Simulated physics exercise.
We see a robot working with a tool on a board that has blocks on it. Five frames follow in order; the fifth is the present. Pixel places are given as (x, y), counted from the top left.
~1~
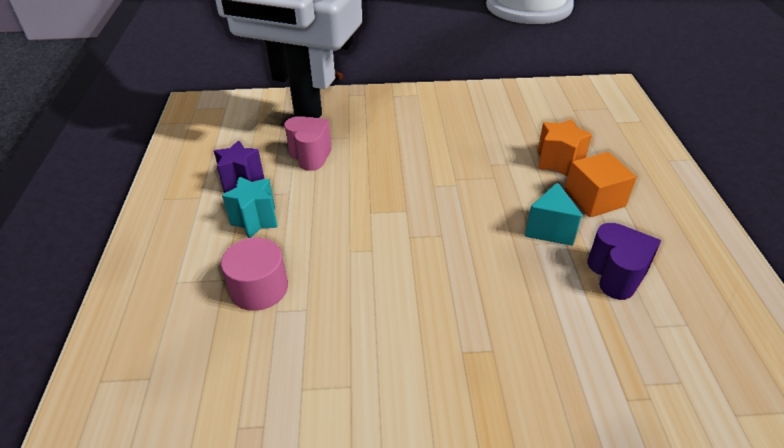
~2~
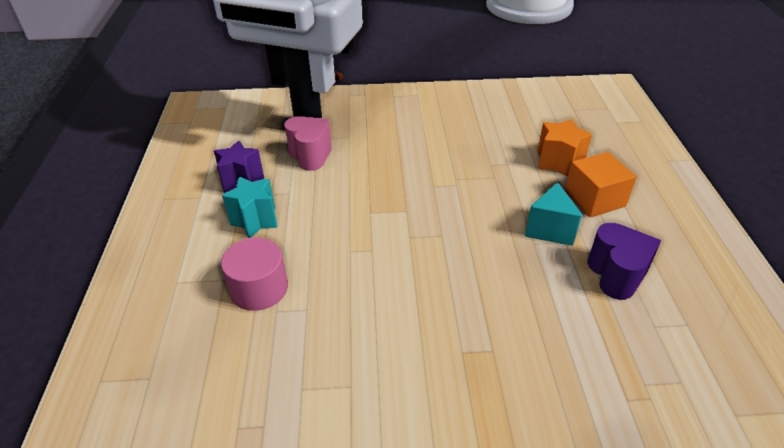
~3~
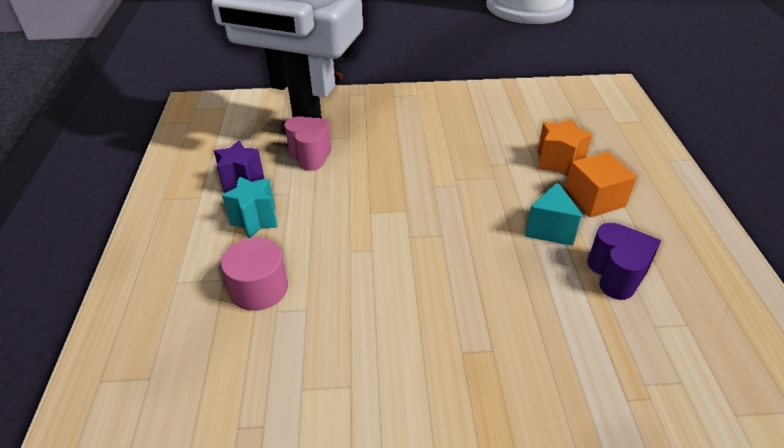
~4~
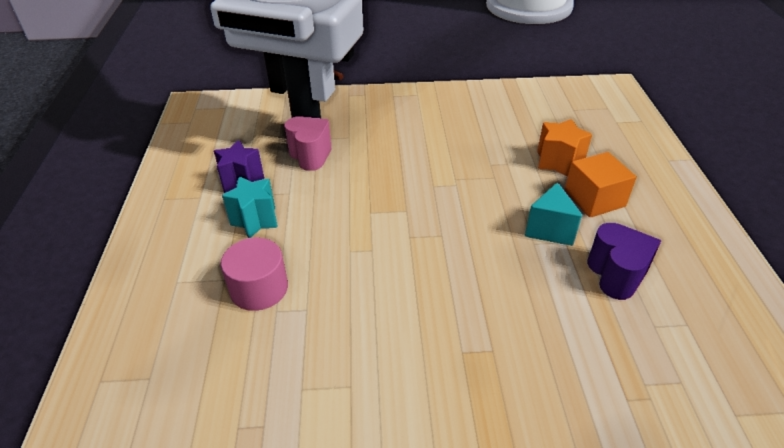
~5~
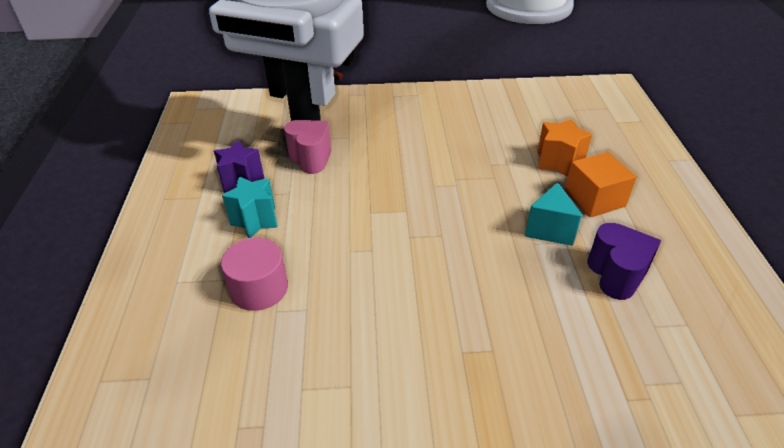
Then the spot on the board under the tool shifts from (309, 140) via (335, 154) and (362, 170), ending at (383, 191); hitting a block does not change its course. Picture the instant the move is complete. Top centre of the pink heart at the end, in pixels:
It will end up at (311, 143).
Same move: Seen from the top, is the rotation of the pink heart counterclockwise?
I'd say no.
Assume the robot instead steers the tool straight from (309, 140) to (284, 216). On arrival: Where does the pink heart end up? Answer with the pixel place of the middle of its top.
Put as a pixel place, it's (321, 174).
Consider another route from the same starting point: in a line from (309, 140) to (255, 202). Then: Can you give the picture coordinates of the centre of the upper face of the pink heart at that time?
Close to (306, 151).
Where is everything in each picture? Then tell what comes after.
In the first picture, tool's lower end at (308, 114); purple star at (235, 153); pink heart at (307, 127).
In the second picture, tool at (308, 118); blocks still.
In the third picture, tool at (308, 122); blocks still.
In the fourth picture, tool at (308, 126); blocks still.
In the fifth picture, tool at (307, 130); purple star at (235, 153); pink heart at (307, 130).
The first path, step by step. One third of the way, tool at (336, 145); pink heart at (311, 142), turned 25° clockwise.
Two thirds of the way, tool at (363, 161); pink heart at (311, 143), turned 30° clockwise.
At the end, tool at (383, 182); purple star still; pink heart at (311, 143), turned 30° clockwise.
